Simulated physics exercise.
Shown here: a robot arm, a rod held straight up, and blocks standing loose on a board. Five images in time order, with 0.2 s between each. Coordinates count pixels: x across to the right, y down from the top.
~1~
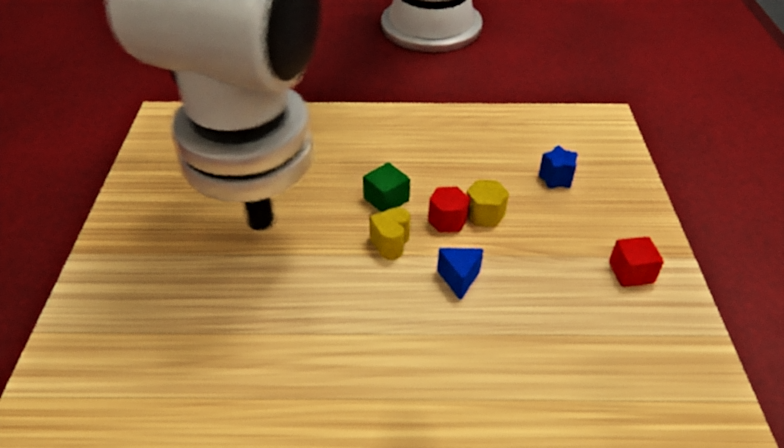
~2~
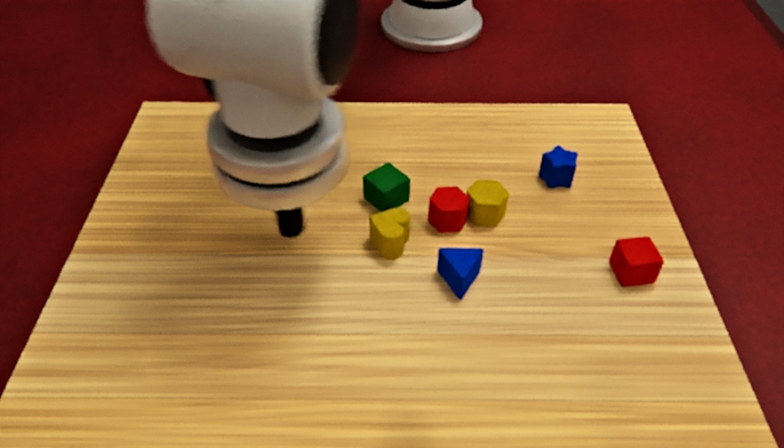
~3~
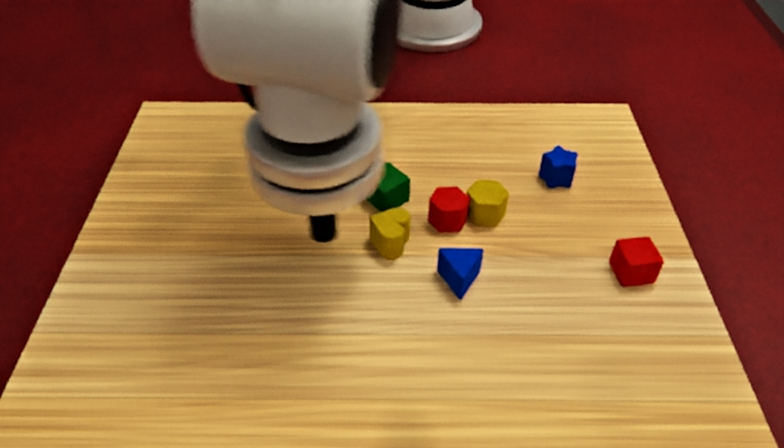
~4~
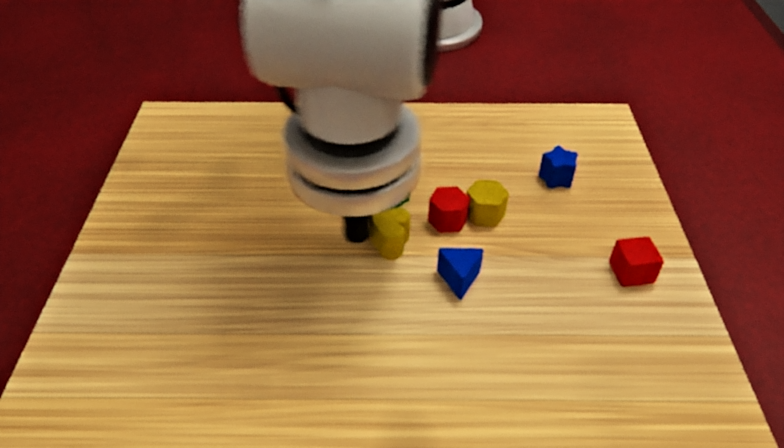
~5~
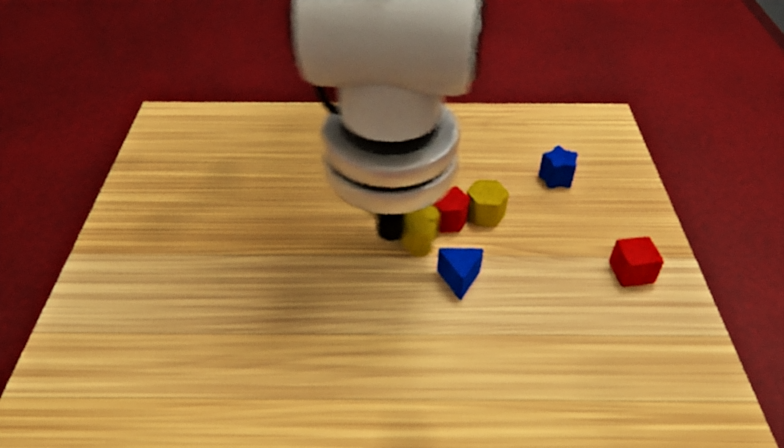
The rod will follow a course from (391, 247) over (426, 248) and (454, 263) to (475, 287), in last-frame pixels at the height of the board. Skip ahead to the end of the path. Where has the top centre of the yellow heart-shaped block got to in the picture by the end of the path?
It ends at (471, 217).
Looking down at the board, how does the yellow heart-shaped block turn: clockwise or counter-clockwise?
Anticlockwise.
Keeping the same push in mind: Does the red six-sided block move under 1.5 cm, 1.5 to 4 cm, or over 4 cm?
Travel: 1.5-4 cm.
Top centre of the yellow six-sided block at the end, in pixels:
Around (504, 182).
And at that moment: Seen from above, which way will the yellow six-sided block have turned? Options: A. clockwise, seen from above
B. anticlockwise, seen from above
My pick is A.
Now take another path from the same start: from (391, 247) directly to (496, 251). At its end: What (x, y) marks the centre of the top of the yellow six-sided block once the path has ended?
It ends at (507, 180).
What follows on the original path. One third of the way, rod (427, 233); yellow heart-shaped block (455, 216), turned 15° anticlockwise; red six-sided block (466, 190), turned 40° anticlockwise; yellow six-sided block (503, 184), turned 35° clockwise.
Two thirds of the way, rod (456, 248); yellow heart-shaped block (471, 217), turned 30° anticlockwise; red six-sided block (467, 188), turned 50° anticlockwise; blue triangular block (465, 262); yellow six-sided block (504, 182), turned 40° clockwise.
At the end, rod (477, 272); yellow heart-shaped block (471, 217), turned 30° anticlockwise; red six-sided block (467, 188), turned 50° anticlockwise; blue triangular block (485, 289); yellow six-sided block (504, 182), turned 40° clockwise.
